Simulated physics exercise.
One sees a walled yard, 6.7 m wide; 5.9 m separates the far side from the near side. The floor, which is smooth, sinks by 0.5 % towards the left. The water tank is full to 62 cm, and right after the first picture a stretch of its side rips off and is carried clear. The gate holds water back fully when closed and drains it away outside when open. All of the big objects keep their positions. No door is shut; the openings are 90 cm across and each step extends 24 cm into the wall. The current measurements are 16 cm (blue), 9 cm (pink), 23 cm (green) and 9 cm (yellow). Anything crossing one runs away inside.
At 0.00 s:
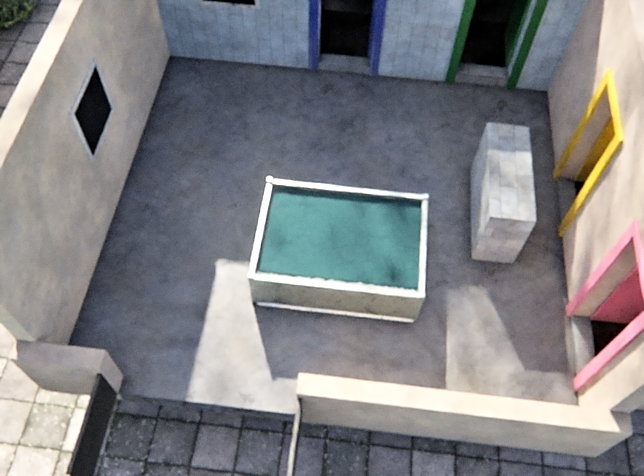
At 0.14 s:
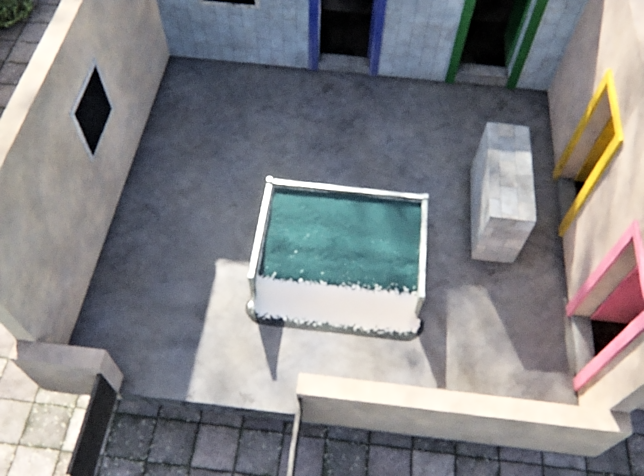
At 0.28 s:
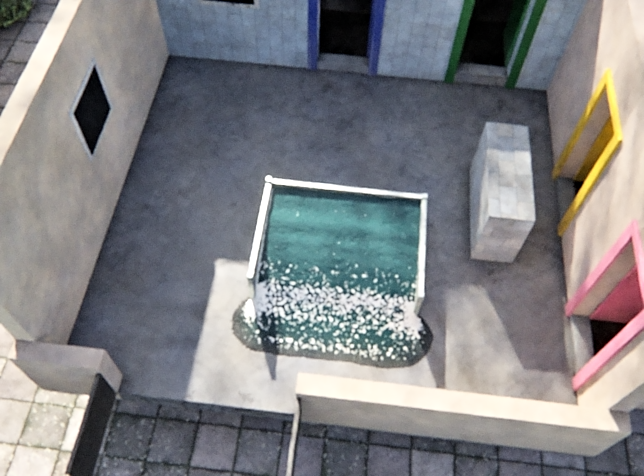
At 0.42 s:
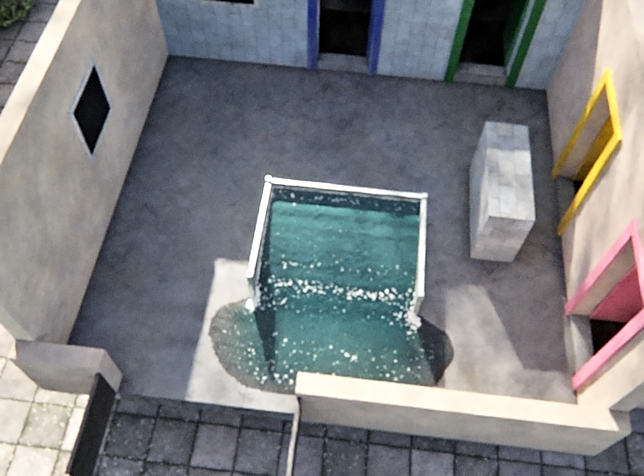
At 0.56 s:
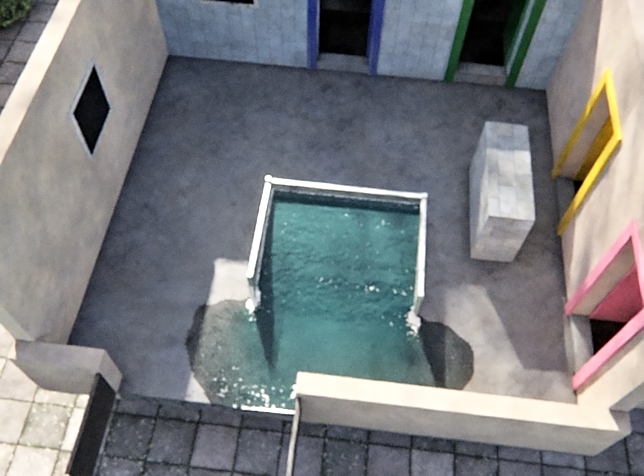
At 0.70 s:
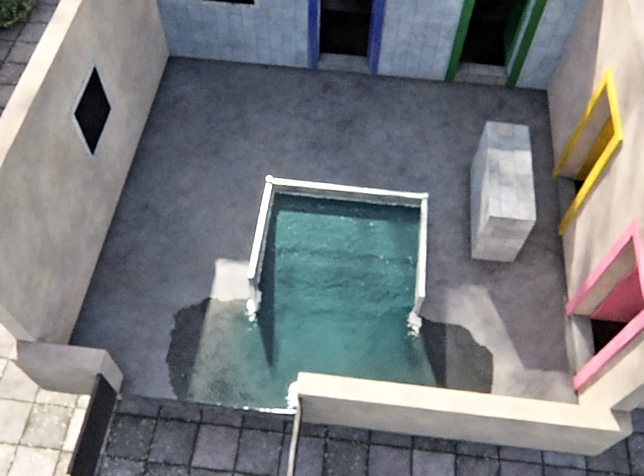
In the video, the front side of a water-filled tank in a walled yard gives way, and foaming water pours out across the grey floor, spreading to both sides and up to the low front wall while the tank's level drops.
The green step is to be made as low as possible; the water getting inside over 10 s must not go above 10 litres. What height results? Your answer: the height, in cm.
It would have to be roughly 6.5 cm high.
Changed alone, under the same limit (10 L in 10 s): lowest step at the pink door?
The pink door needs around 17 cm.
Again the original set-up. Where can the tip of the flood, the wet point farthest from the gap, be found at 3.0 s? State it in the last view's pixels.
Near (555, 177).
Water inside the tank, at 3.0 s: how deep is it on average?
It averages roughly 11 centimetres.
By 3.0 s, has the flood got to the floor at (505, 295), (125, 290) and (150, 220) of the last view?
In the order asked: Soaked, untouched, untouched.
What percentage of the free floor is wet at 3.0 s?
I'd say near 30 percent is wet.
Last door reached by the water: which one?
Last: Blue.
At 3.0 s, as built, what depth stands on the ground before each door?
In cm - blue: 0, pink: 18, green: 0, yellow: 3.
After 1.4 s water covers 15 % of the floor, deepest (42 cm) near (336, 399); it has not reached the green door.
After 3.0 s water covers 30 % of the floor, deepest (22 cm) near (551, 424); it has not reached the green door.
After 10.0 s water covers 85 % of the floor, deepest (6 cm) near (168, 60); 4 cm at the green door, 0 litres in over its 23 cm step.
At the green door as built, the water arrived by 4.4 s and peaked near 9 cm at 5.4 s.
Run again over the same 10 s with other heights there, 19 litres in over 5 cm, 7 litres over 7 cm. The limit of 10 litres is kept from about 6.5 cm up.
